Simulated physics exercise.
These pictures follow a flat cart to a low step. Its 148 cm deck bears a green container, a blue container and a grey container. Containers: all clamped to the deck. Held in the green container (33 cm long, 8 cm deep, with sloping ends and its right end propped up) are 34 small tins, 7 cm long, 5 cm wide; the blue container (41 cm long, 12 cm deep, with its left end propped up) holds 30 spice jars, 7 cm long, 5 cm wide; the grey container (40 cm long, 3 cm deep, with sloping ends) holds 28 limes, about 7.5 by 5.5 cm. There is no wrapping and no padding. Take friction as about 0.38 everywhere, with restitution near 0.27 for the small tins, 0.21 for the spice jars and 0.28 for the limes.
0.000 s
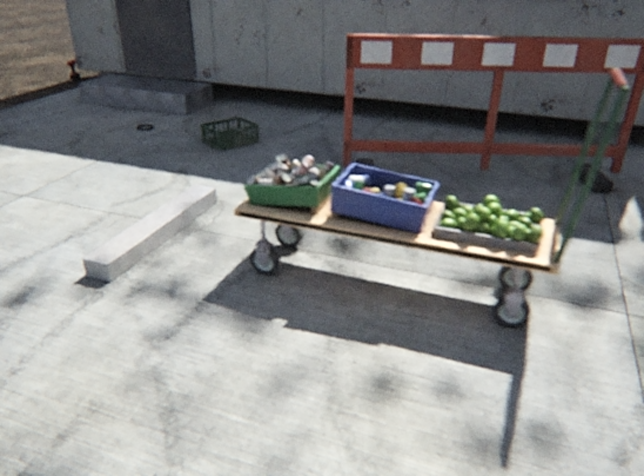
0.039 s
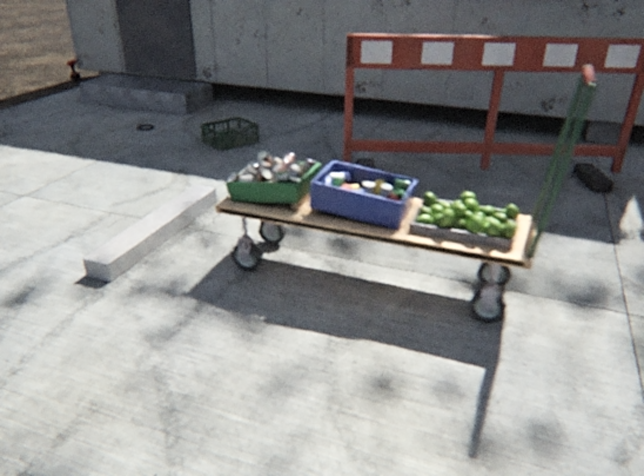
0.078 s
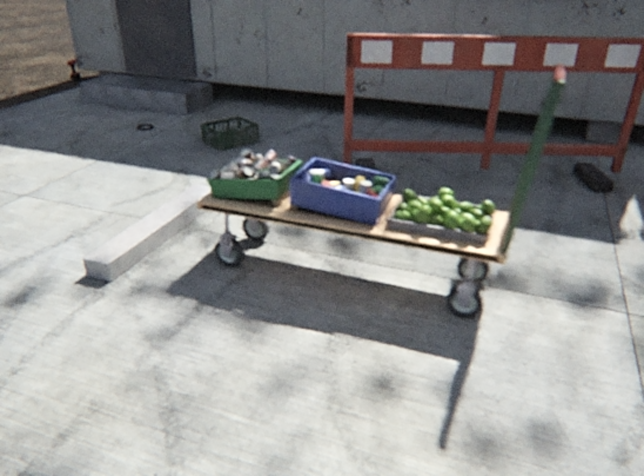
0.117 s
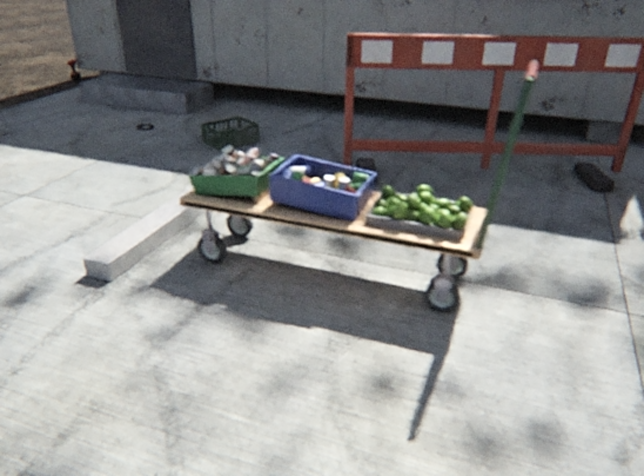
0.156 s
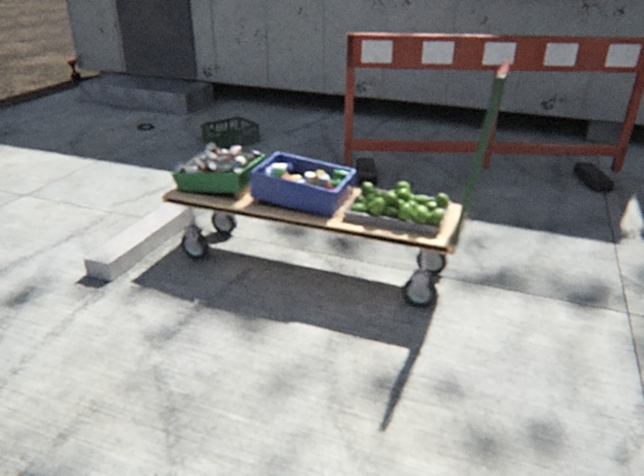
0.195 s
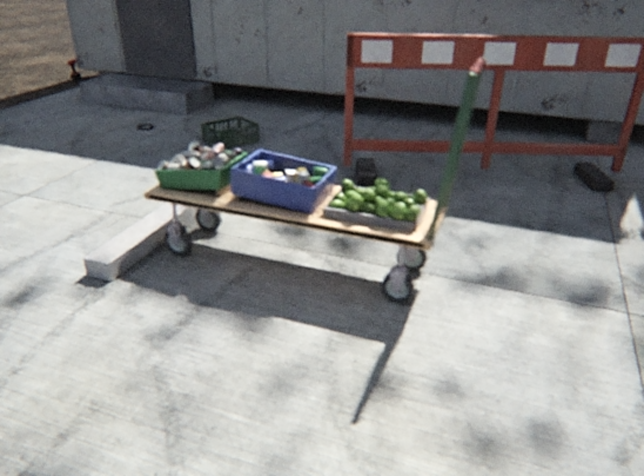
On sunlit paving, a flat cart carrying three loaded containers rolls left beside a low step.
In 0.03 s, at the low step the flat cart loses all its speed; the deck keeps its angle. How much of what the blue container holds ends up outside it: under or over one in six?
Under one in six of it.
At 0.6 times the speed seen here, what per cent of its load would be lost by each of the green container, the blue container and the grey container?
In that case the green container sheds 20 per cent, the blue container 0 per cent and the grey container 30 per cent.
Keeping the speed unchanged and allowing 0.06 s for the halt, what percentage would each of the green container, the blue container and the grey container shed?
You'd end up with green container at 40 %, blue container at 0 % and grey container at 30 %.
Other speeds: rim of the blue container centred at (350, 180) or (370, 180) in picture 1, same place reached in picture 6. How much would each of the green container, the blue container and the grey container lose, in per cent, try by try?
Per cent lost, first try then second - green container: 10, 30; blue container: 0, 0; grey container: 30, 30.
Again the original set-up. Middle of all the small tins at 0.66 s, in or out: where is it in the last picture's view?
Centre: About (174, 167) px.
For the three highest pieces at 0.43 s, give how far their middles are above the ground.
About 68 cm.
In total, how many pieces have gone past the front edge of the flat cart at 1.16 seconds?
Count: Approx. 10.
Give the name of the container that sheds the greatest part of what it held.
Answer: The green container.
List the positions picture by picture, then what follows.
In the first frame (we follow the rim corner now nearest the camera), blue container at (424, 206); grey container at (539, 245); 60 cm still to roll; nothing out yet.
Blue container at (400, 203); grey container at (513, 240); 50 cm still to roll, in the second frame.
Blue container at (377, 199); grey container at (488, 235); 39 cm still to roll, in the third frame.
Blue container at (355, 195); grey container at (463, 231); 29 cm still to roll, in the fourth frame.
Blue container at (334, 191); grey container at (439, 227); 18 cm still to roll, in the fifth frame.
Blue container at (312, 188); grey container at (415, 223); 8 cm still to roll; nothing out yet, in the sixth frame.
After 0.21 s, the wheels strike.
After 0.31 s, 3 of 34 out of the green container, 0 of 30 out of the blue container and 5 of 28 out of the grey container.
After 0.43 s, 9 of 34 out of the green container, 0 of 30 out of the blue container and 8 of 28 out of the grey container.
After 0.66 s, 12 of 34 out of the green container, 0 of 30 out of the blue container and 7 of 28 out of the grey container.
Final count (at 1.16 s), 12 of 34 out of the green container, 0 of 30 out of the blue container and 7 of 28 out of the grey container. Asked share, 0 of 30, 0 per cent.
